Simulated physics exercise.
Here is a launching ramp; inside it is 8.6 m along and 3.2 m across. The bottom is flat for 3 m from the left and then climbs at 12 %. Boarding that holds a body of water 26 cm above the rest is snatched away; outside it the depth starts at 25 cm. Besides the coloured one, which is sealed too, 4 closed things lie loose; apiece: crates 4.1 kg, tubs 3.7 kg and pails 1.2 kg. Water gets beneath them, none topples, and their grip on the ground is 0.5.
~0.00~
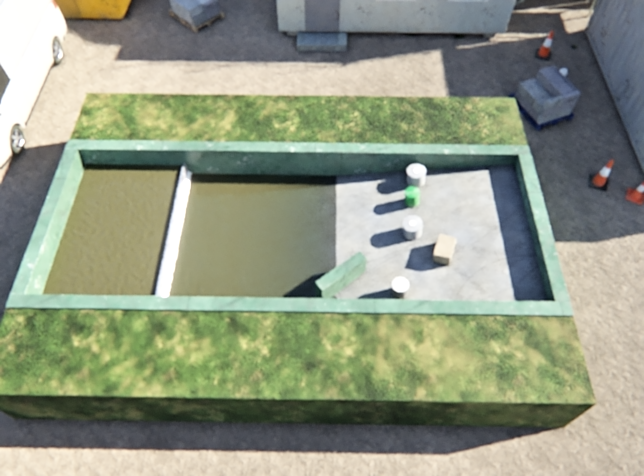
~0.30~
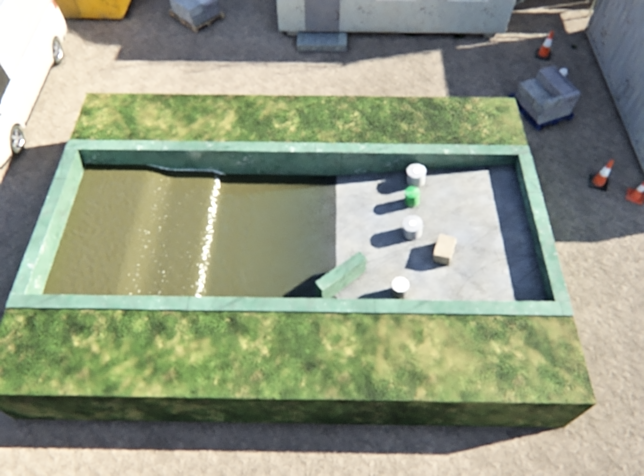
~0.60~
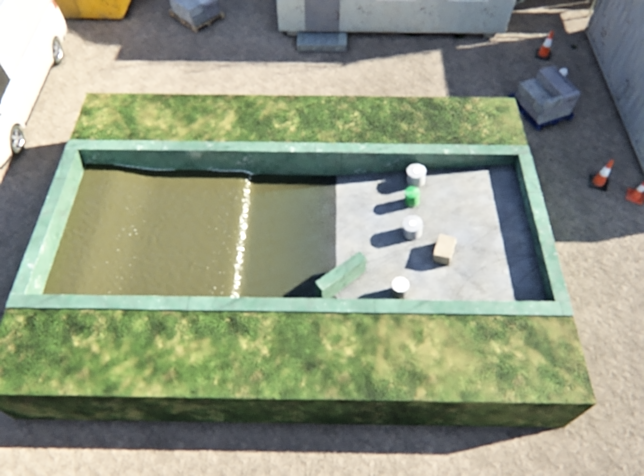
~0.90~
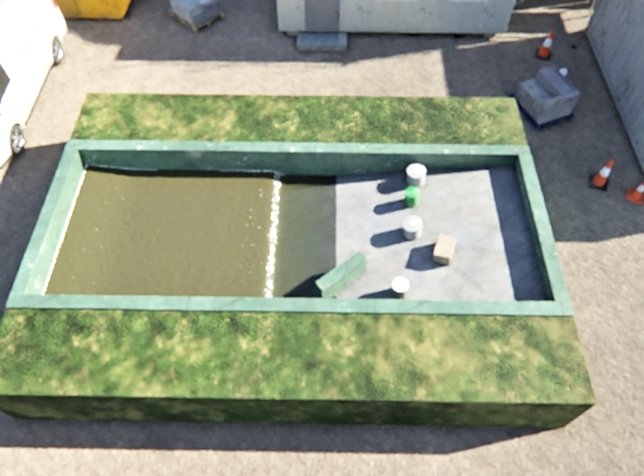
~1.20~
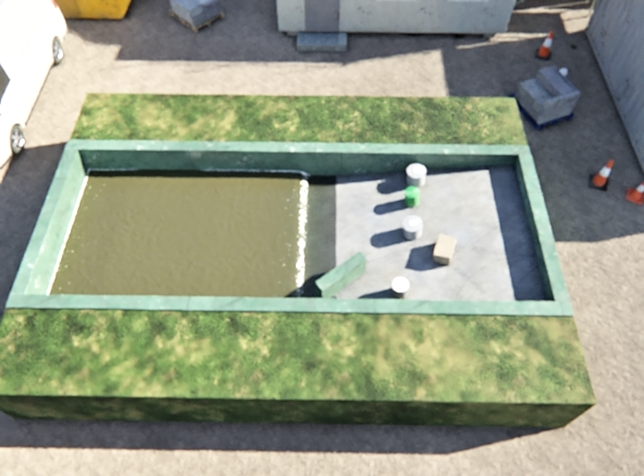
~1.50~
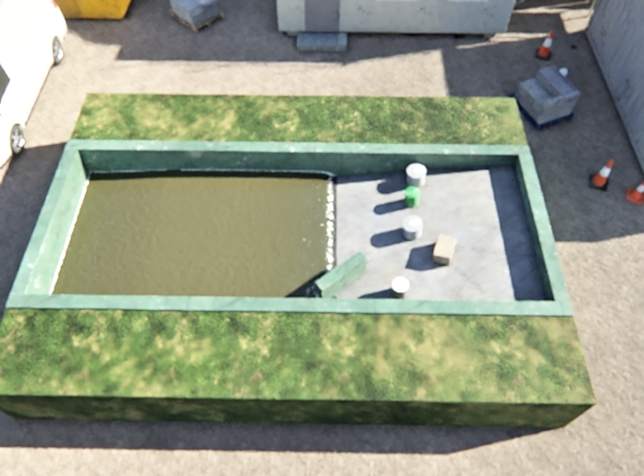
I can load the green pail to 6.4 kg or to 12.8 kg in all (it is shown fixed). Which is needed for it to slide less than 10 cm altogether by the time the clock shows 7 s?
Verdict: Only the larger load is enough.
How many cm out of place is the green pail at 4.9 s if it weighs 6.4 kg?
Roughly 20 cm.
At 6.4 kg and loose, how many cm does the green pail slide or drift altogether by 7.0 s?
Some 40 cm in all.
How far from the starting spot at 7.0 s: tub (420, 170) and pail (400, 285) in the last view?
In turn: 140 cm, 140 cm.
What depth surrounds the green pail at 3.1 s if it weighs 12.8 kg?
Roughly 9 cm.
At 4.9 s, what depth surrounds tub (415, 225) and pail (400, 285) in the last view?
About 4 and 8 cm.
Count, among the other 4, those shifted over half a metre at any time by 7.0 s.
That makes 3.
After 2.1 s the green pail would be 0 cm from its start with 6.4 kg and 0 cm from its start with 12.8 kg; 0 cm of water round it then.
After 3.1 s the green pail would be 13 cm from its start with 6.4 kg and 0 cm from its start with 12.8 kg; 9 cm of water round it then.
After 4.9 s the green pail would be 23 cm from its start with 6.4 kg and 0 cm from its start with 12.8 kg; 6 cm of water round it then.
After 7.0 s the green pail would be 12 cm from its start with 6.4 kg and 0 cm from its start with 12.8 kg; 2 cm of water round it then.
